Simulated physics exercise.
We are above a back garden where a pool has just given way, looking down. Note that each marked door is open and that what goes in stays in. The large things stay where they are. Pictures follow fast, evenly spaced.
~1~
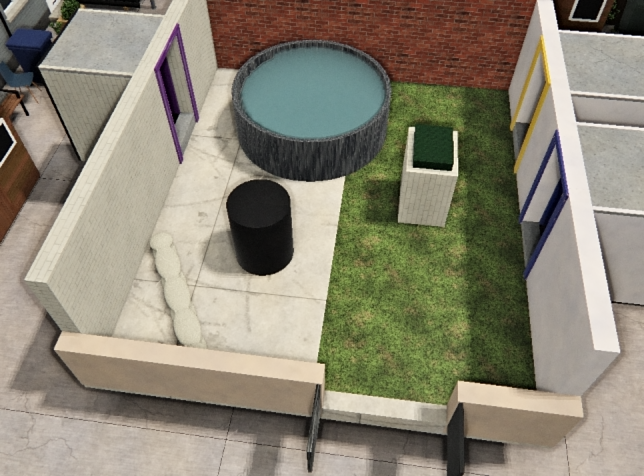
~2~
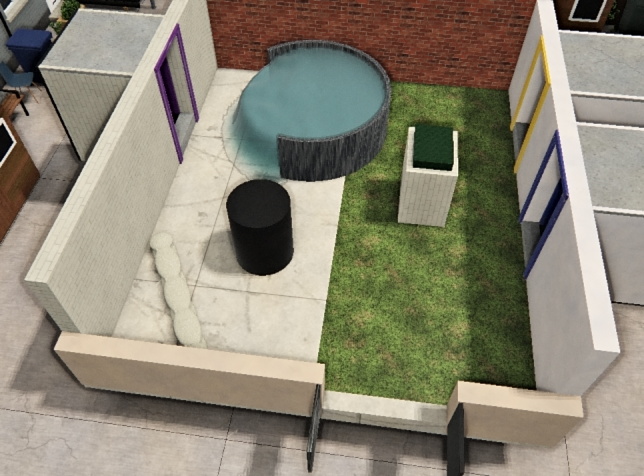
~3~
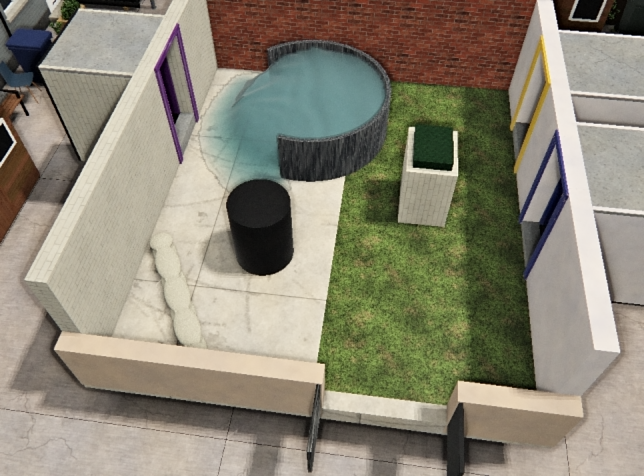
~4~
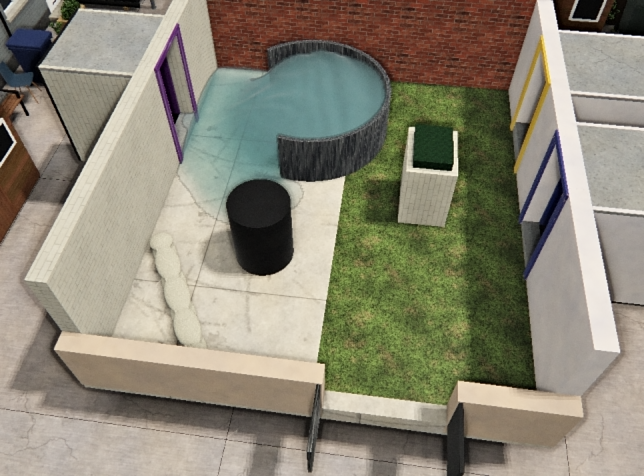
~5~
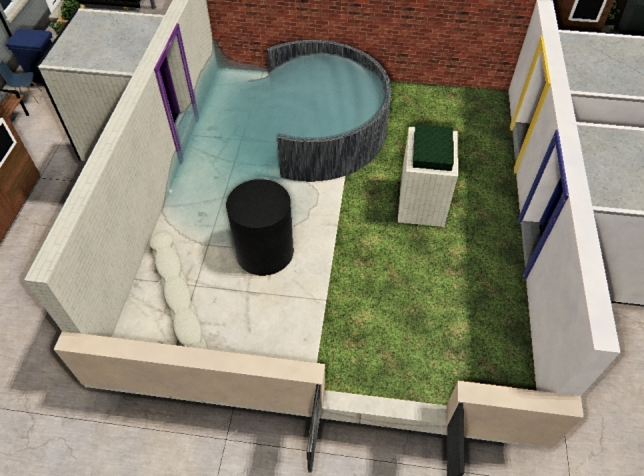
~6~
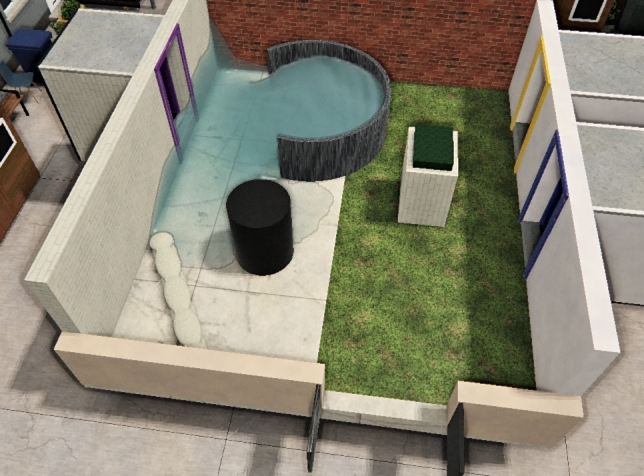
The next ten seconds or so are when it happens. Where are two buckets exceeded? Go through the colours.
The purple door breaks the limit, the blue door respects the limit, the yellow door respects the limit.
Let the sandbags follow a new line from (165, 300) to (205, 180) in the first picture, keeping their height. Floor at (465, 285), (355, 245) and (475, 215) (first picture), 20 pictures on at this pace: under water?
Reading the three places in turn gives bare, drenched, bare.
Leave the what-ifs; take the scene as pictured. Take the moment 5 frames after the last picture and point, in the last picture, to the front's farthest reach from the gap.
By then the tip should be at about (103, 361).
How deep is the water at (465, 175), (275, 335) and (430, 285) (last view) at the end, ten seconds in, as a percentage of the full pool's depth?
Going place by place: 8 %, 10 % and 10 %.
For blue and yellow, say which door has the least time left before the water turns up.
From the pictures, my answer is the yellow one.
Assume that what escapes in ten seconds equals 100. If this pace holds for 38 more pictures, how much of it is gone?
My guess would be around 75 percent.
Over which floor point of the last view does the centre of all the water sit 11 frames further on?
The water's centre sits above (253, 158).
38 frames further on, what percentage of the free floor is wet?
About 95 per cent.
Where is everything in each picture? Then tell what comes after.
Still water in the round tank at (311, 91), in the first frame.
Water pours out at (240, 122) and has run to a hidden place, in the second frame.
The front is at a hidden place, out from the gap at (240, 123), in the third frame.
The front is at a hidden place, out from the gap at (241, 126), in the fourth frame.
The front is at (231, 242), out from the gap at (241, 127), in the fifth frame.
Water pours out at (241, 127) and has run to (180, 260), in the sixth frame.
A moment on, water covers 30 % of the floor; the purple door far over two buckets in, the blue door not reached, the yellow door not reached.
Next, water covers 45 % of the floor; the purple door far over two buckets in, the blue door not reached, the yellow door not reached.
Then, water covers 70 % of the floor; the purple door far over two buckets in, the blue door not reached, the yellow door not reached.
Later, water covers 95 % of the floor; the purple door far over two buckets in, the blue door wet at the sill, nothing in, the yellow door wet at the sill, nothing in.
In the end, water covers 95 % of the floor; the purple door far over two buckets in, the blue door wet at the sill, nothing in, the yellow door wet at the sill, nothing in.
